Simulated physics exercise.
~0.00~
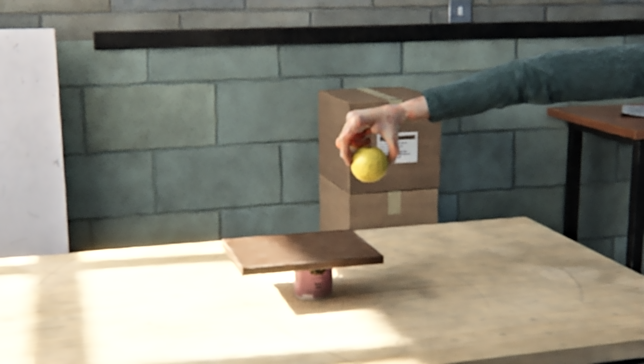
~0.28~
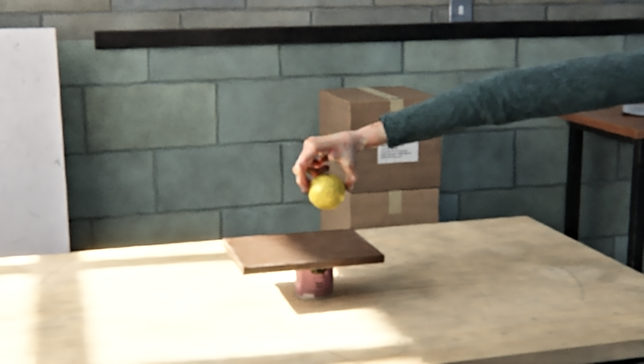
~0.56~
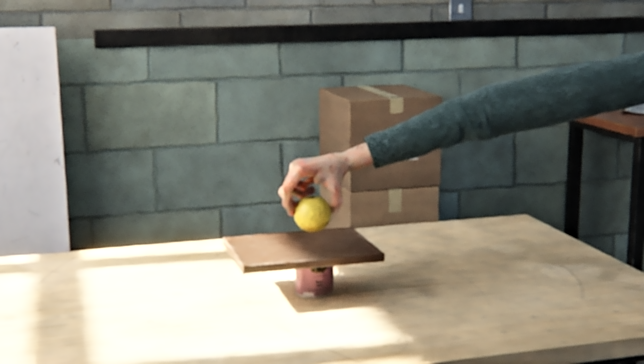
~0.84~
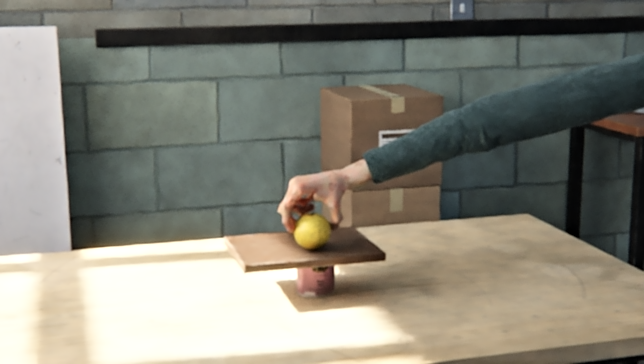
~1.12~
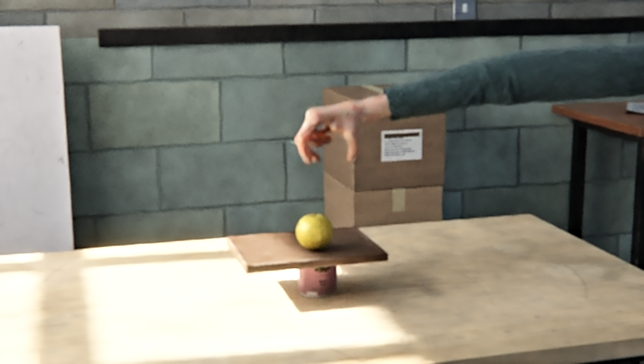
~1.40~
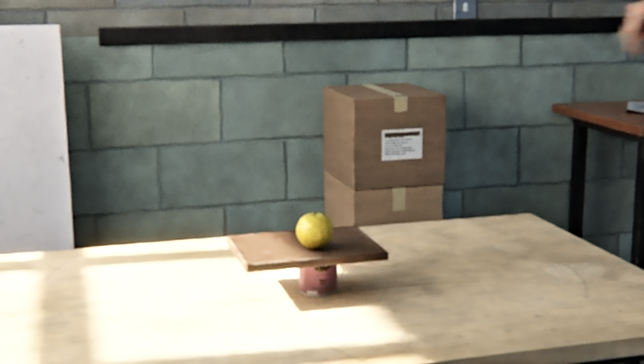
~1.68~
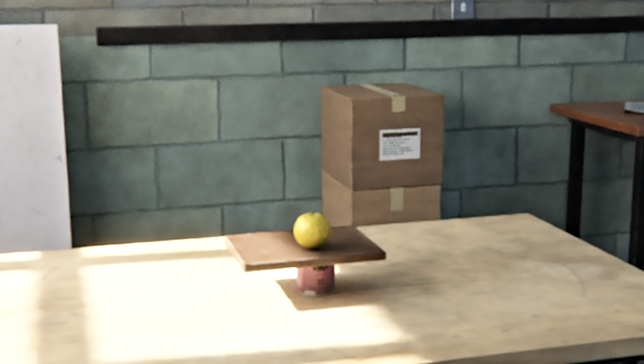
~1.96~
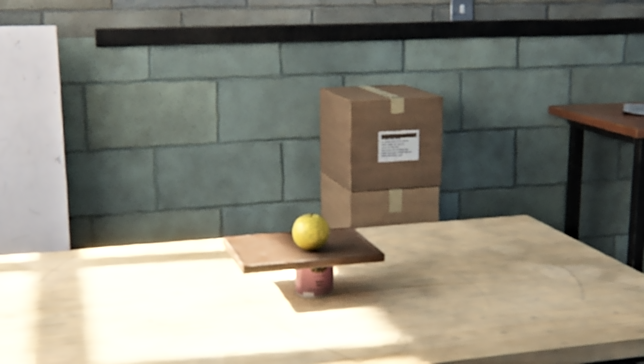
A hand carried a yellow apple left and down over a wooden table, set it on a brown board balanced on a small pink tin, then let go and drew away to the right, leaving the stack standing steady with the apple on top.
